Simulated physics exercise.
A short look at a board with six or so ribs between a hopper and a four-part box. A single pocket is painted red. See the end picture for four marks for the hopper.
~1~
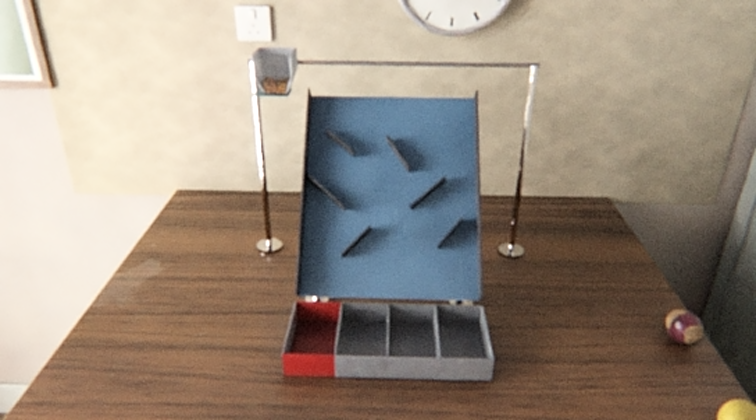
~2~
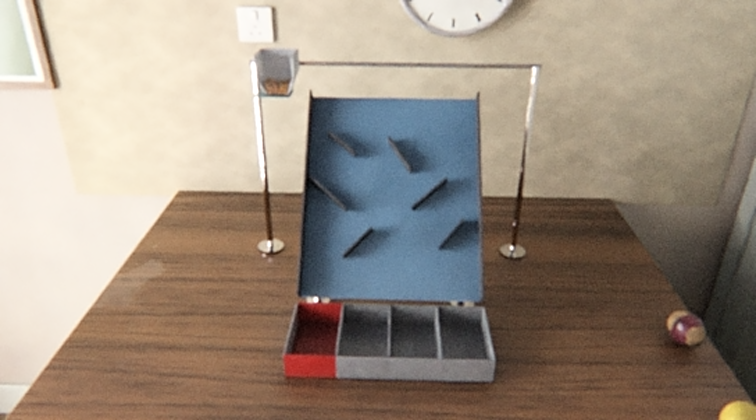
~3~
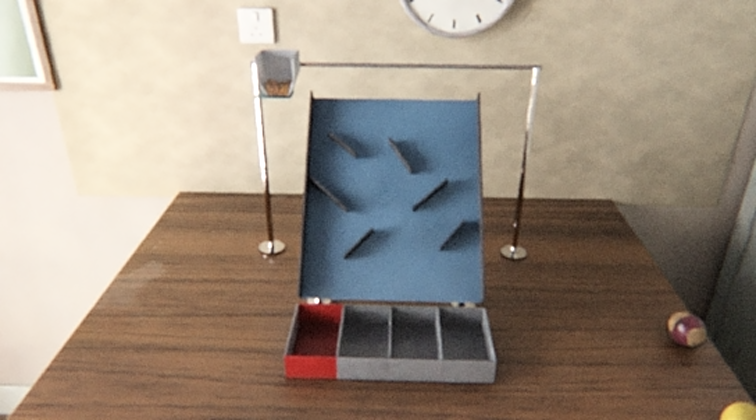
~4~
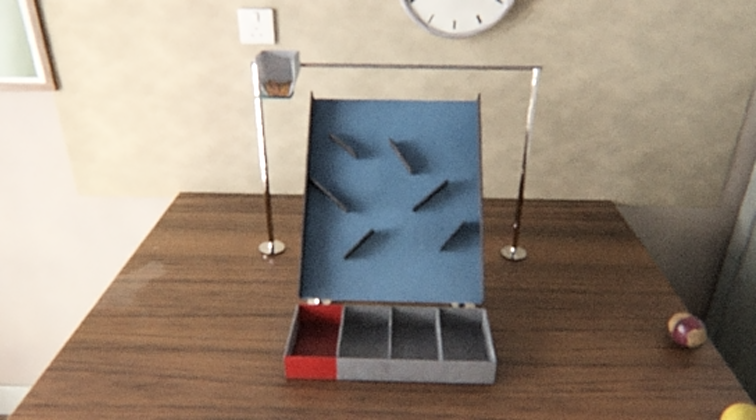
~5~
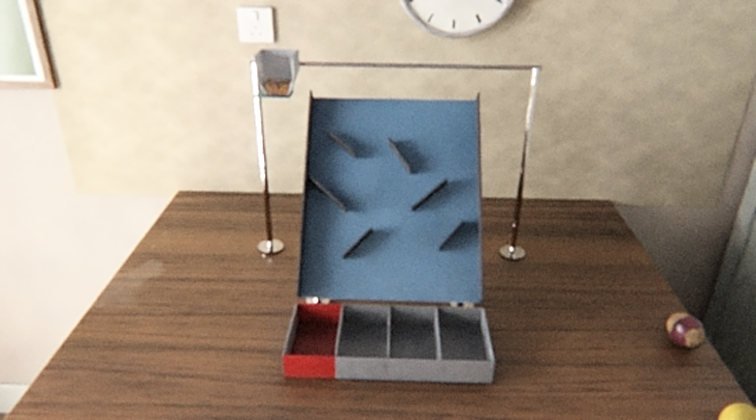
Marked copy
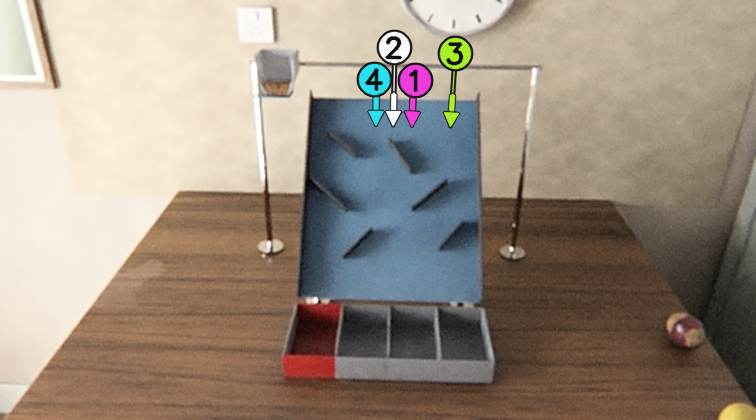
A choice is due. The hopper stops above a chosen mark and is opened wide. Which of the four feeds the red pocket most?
Choose 4.
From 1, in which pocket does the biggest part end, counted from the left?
The second from the left.
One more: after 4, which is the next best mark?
Mark 2.
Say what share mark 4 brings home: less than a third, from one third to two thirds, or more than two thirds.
Mark 4 gives from one third to two thirds.
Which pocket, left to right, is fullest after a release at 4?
The first.
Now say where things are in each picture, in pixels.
In the first frame, hopper (277, 84), roasted chickpeas, door shut.
In the second frame, ribs (328, 131) to (356, 152), (389, 137) to (411, 169).
In the third frame, ribs (309, 176) to (346, 209), (414, 207) to (448, 178).
In the fourth frame, ribs (344, 256) to (373, 228), (441, 248) to (465, 220).
In the fifth frame, red pocket (310, 365), number 1 of 4 from the left.
On the marked copy, mark 1 meets the board at (412, 121); mark 2 meets the board at (393, 120); mark 3 meets the board at (450, 121); mark 4 meets the board at (375, 120).
With 1, just a few in the red pocket, almost all in other pockets.
With 2, roughly a quarter in the red pocket, roughly two thirds in other pockets.
With 3, not one piece in the red pocket, almost all in other pockets.
With 4, roughly half in the red pocket, roughly half in other pockets.
